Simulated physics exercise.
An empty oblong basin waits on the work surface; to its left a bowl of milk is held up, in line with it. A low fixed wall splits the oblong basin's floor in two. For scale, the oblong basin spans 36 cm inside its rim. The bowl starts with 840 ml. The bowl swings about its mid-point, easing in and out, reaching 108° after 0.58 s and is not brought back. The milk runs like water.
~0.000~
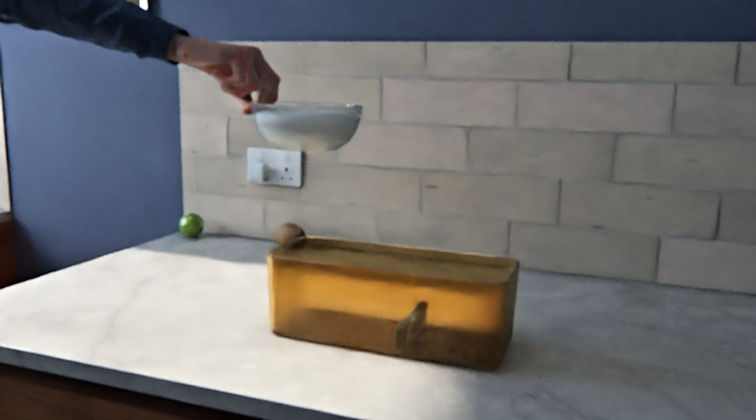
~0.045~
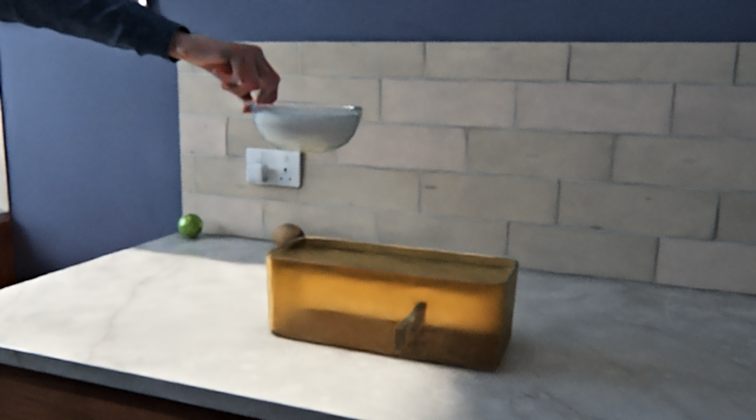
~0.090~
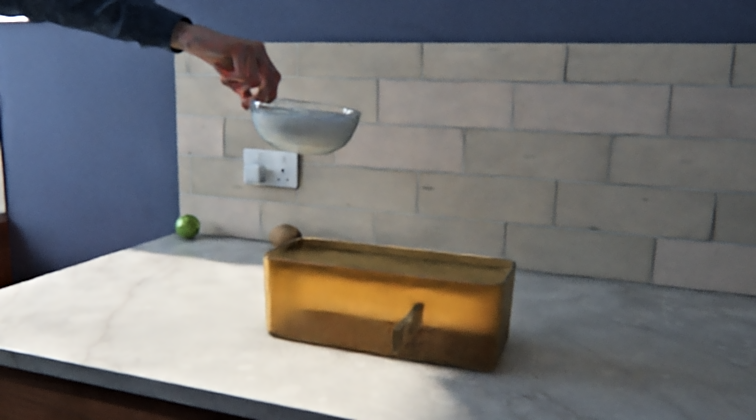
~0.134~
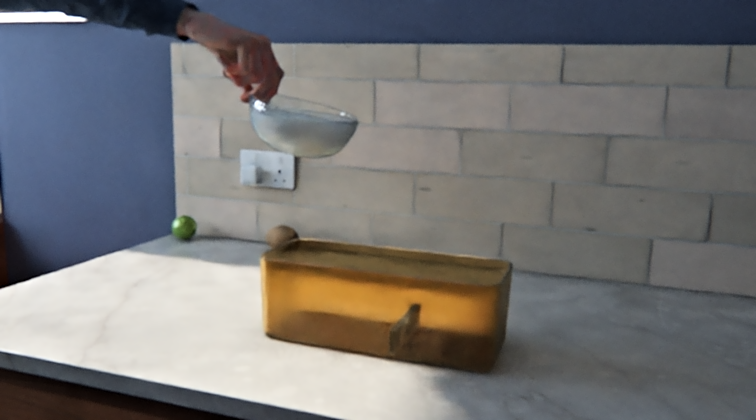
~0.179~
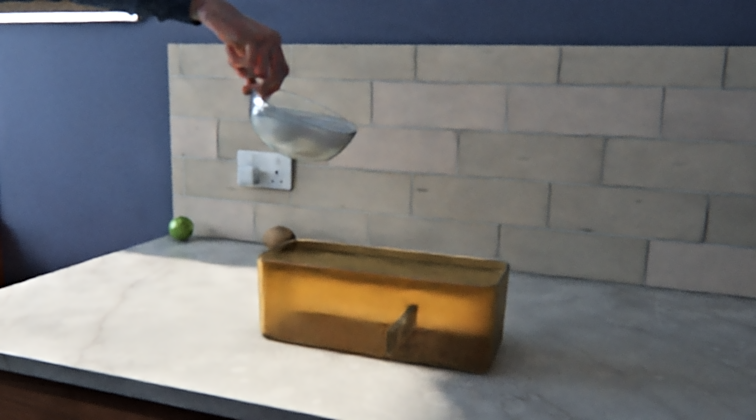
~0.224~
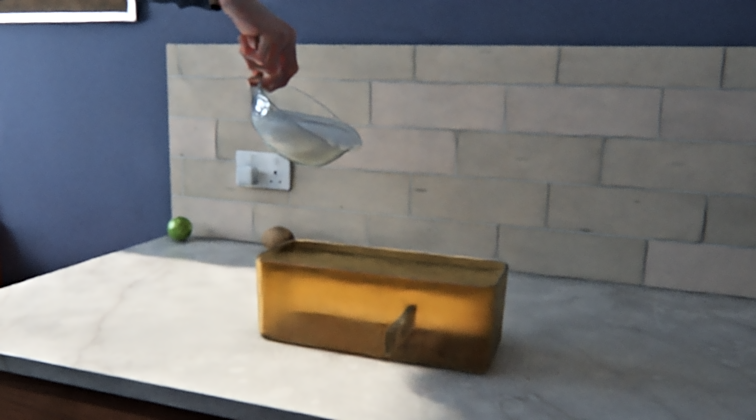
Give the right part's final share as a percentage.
Roughly 27 per cent is past the wall.
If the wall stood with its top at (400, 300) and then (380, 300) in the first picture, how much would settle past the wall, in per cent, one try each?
In turn about 40 and 60 per cent.
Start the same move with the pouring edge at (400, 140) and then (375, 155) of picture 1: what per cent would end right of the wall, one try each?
First 45, then 35 per cent.
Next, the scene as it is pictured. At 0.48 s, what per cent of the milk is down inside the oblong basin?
About 36 per cent.
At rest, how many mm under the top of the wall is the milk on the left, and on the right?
Some 18 mm on the left and 24 mm on the right.
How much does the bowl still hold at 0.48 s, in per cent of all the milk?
About 6 per cent.
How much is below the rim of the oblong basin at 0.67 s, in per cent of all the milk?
About 92 per cent.
By 0.48 s the tilt is 100° and 6 per cent is still to pour, 29 is left of the wall and 8 right of it.
By 0.67 s the tilt is 108° and 0 per cent is still to pour, 71 is left of the wall and 20 right of it.
By 0.87 s the tilt is 108° and 0 per cent is still to pour, 63 is left of the wall and 26 right of it.
By 1.08 s the tilt is 108° and 0 per cent is still to pour, 63 is left of the wall and 27 right of it.
At rest 63 per cent lies left of the wall, 27 right of it and 10 outside.
